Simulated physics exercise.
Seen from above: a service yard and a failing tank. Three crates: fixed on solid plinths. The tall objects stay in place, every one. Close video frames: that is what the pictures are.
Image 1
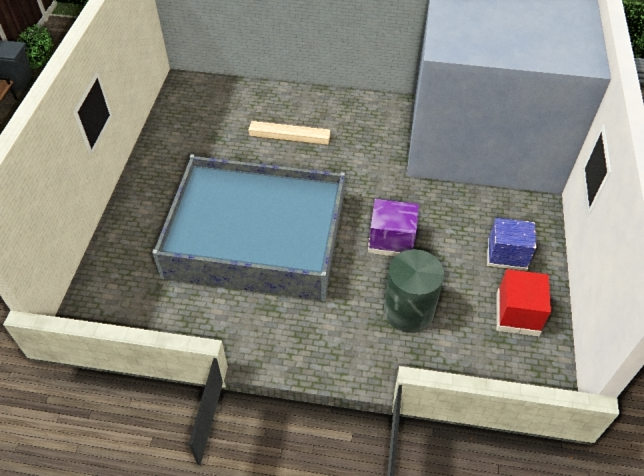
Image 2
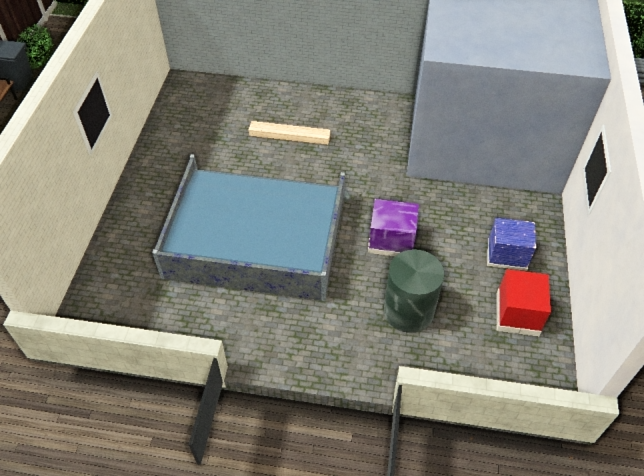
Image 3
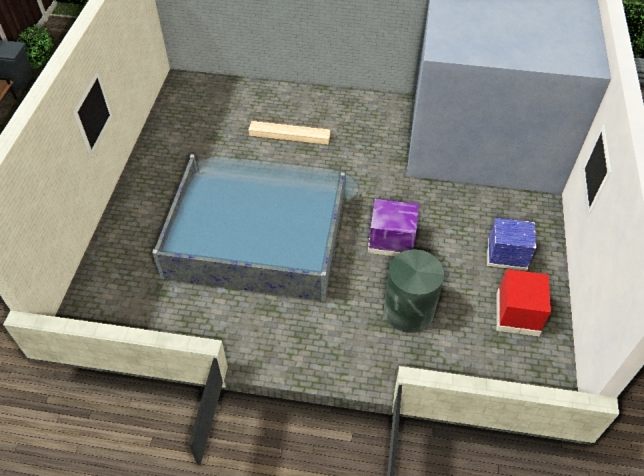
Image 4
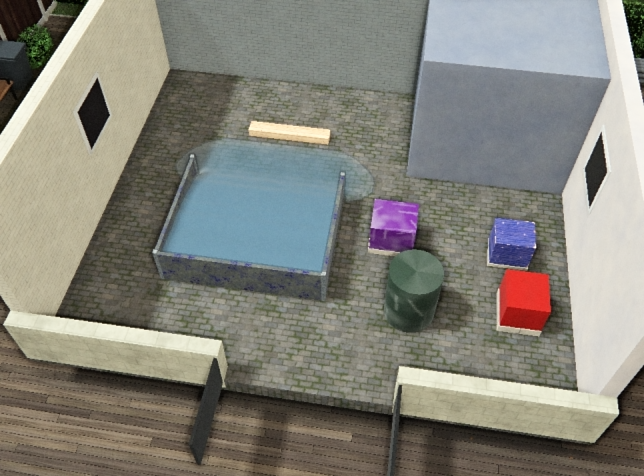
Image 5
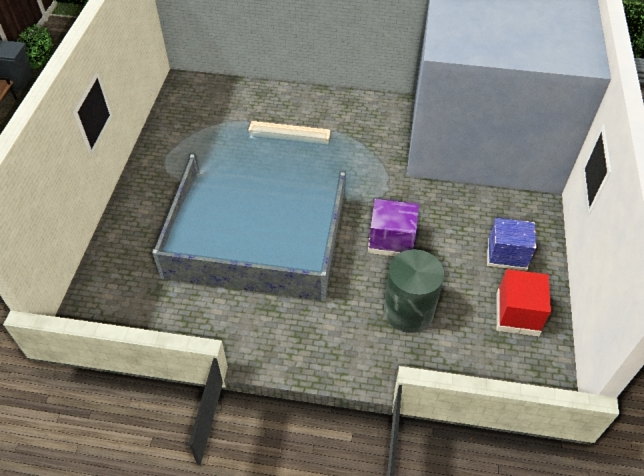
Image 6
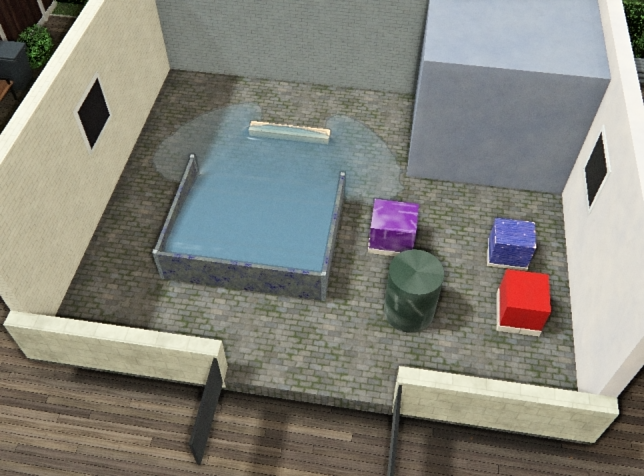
An open tank loses its far side and water spreads out around a wooden beam.
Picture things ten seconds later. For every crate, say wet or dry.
Red crate - dry; purple crate - wet; blue crate - wet.
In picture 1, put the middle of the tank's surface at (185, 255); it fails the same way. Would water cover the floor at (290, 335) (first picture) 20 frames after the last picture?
That point would end up bone-dry.
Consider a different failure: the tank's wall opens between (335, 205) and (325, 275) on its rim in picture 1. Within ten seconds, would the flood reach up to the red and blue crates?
As it turns out, the red crate gets overtopped, and the blue crate gets overtopped.
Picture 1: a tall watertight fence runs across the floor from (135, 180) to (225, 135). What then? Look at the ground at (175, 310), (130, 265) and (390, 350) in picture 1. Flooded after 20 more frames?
As listed: Dry, flooded, free of water.
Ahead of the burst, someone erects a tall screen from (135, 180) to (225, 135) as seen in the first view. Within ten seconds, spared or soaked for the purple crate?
Looking at it, the purple one gets reached in the end.
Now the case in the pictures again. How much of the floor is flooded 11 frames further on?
Around 35 in a hundred.
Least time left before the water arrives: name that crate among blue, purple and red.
It's the purple one here.
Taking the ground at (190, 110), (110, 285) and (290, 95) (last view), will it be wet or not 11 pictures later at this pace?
Point one sodden, point two left clear, point three sodden.
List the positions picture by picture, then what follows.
Still water in the open tank at (254, 215), in the first frame.
Water pours out on the open tank's far side and has run to (347, 199), in the second frame.
Water pours out on the open tank's far side and has run to (353, 185), in the third frame.
The front is at (367, 179), out from the gap on the open tank's far side, in the fourth frame.
Water pours out on the open tank's far side and has run to (379, 166), in the fifth frame.
Water pours out on the open tank's far side and has run to (352, 121), in the sixth frame.
A moment on, water covers 35 % of the floor; the red crate not reached, the purple crate not reached, the blue crate not reached.
Next, water covers 35 % of the floor; the red crate not reached, the purple crate not reached, the blue crate not reached.
Then, water covers 40 % of the floor; the red crate not reached, the purple crate water round its plinth, the blue crate not reached.
Later, water covers 70 % of the floor; the red crate water round its plinth, the purple crate water round its plinth, the blue crate water round its plinth.
In the end, water covers 95 % of the floor; the red crate stayed above the water, the purple crate was topped, the blue crate was topped.
